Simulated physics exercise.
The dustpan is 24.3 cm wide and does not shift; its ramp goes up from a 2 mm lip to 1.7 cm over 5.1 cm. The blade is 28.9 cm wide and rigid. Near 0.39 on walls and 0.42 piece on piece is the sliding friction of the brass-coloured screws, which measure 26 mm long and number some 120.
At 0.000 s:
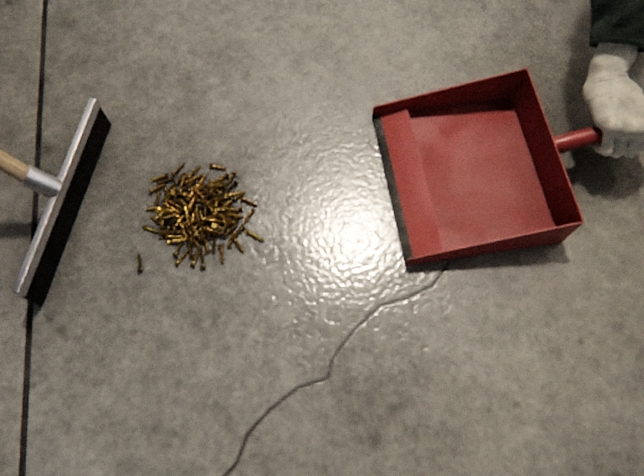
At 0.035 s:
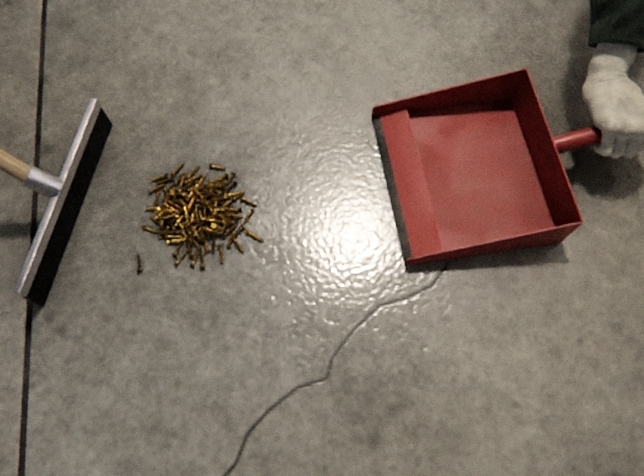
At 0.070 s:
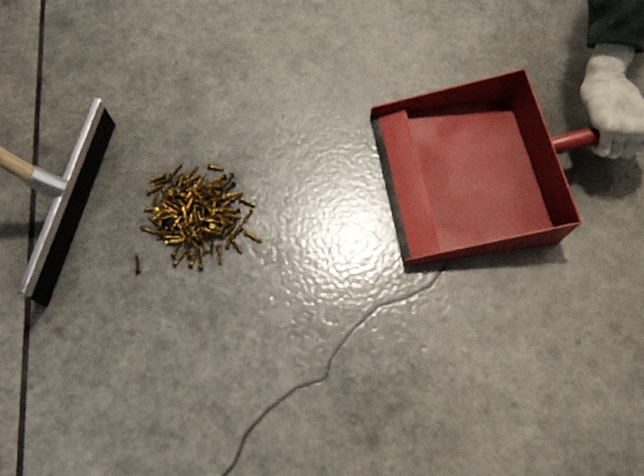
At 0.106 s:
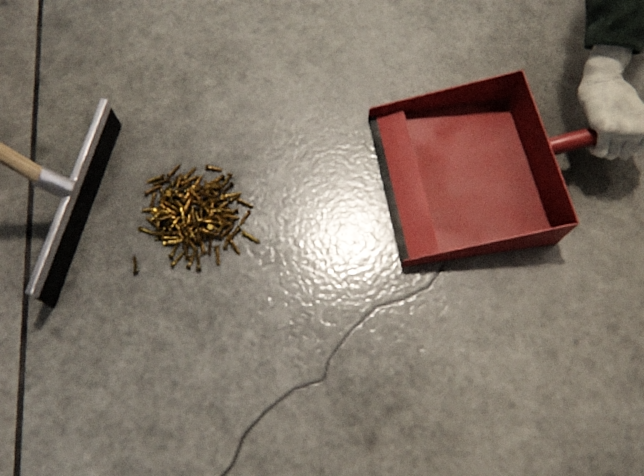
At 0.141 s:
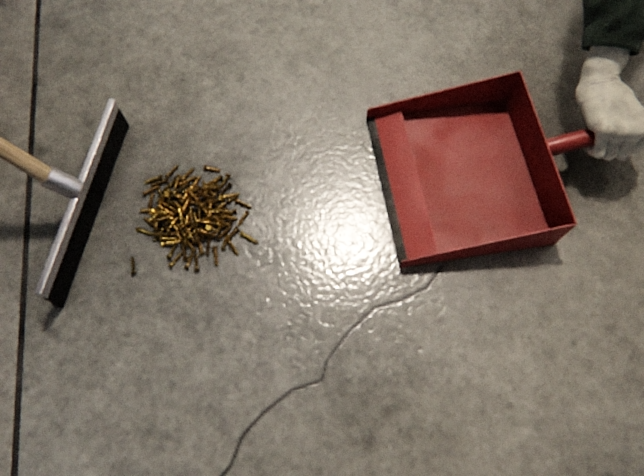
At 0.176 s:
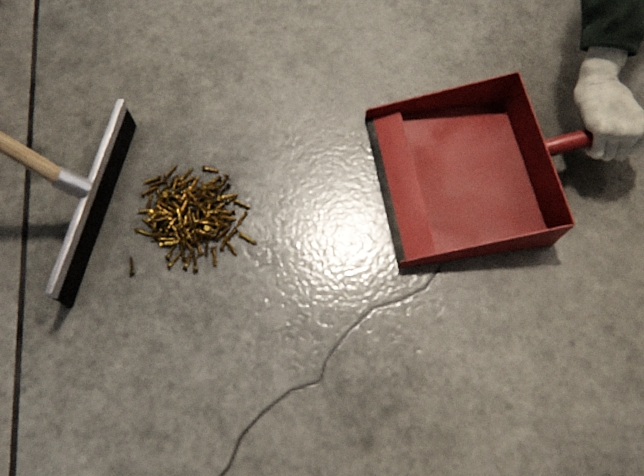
The clip opens on a small pile of brass-coloured pieces on a grey, cracked floor, between a wide blade on a wooden handle at left and a red dustpan held by a gloved hand at right. The blade then slides rightward, narrowing the gap to the pile, while the pieces lie undisturbed.
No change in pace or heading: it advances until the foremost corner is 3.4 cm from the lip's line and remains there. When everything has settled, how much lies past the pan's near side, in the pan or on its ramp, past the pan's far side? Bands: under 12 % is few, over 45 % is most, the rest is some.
Near side: Few; pan: Few; far side: Few.
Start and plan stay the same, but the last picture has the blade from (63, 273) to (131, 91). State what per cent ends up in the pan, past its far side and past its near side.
That ends as pan 0, far 5, and near 0.
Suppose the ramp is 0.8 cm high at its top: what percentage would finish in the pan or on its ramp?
In that case roughly 0 percent.
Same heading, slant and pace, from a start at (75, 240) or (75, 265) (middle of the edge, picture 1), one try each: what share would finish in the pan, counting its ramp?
Estimates: 0 percent and 5 percent.
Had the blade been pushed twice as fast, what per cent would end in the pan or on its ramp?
Some 5 %.
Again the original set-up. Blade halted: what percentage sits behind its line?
Some 0 per cent.
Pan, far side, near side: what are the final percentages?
In per cent - near side 10, pan 0, far side 0.
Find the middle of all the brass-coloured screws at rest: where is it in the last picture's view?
In the last view, approximately (351, 219).
Then, at 0.55 s, middle of the blade 25 cm from the lip; 0 % over the lip, far side 0 %, near side 0 %.
Then, at 0.80 s, middle of the blade 15 cm from the lip; 0 % over the lip, far side 0 %, near side 0 %.
Then, at 1.16 s, middle of the blade 8 cm from the lip; 0 % over the lip, far side 0 %, near side 10 %.
At rest (2.2 s), near side 10 %, pan 0 %, far side 0 %, in front of the lip or behind the blade 90 %.
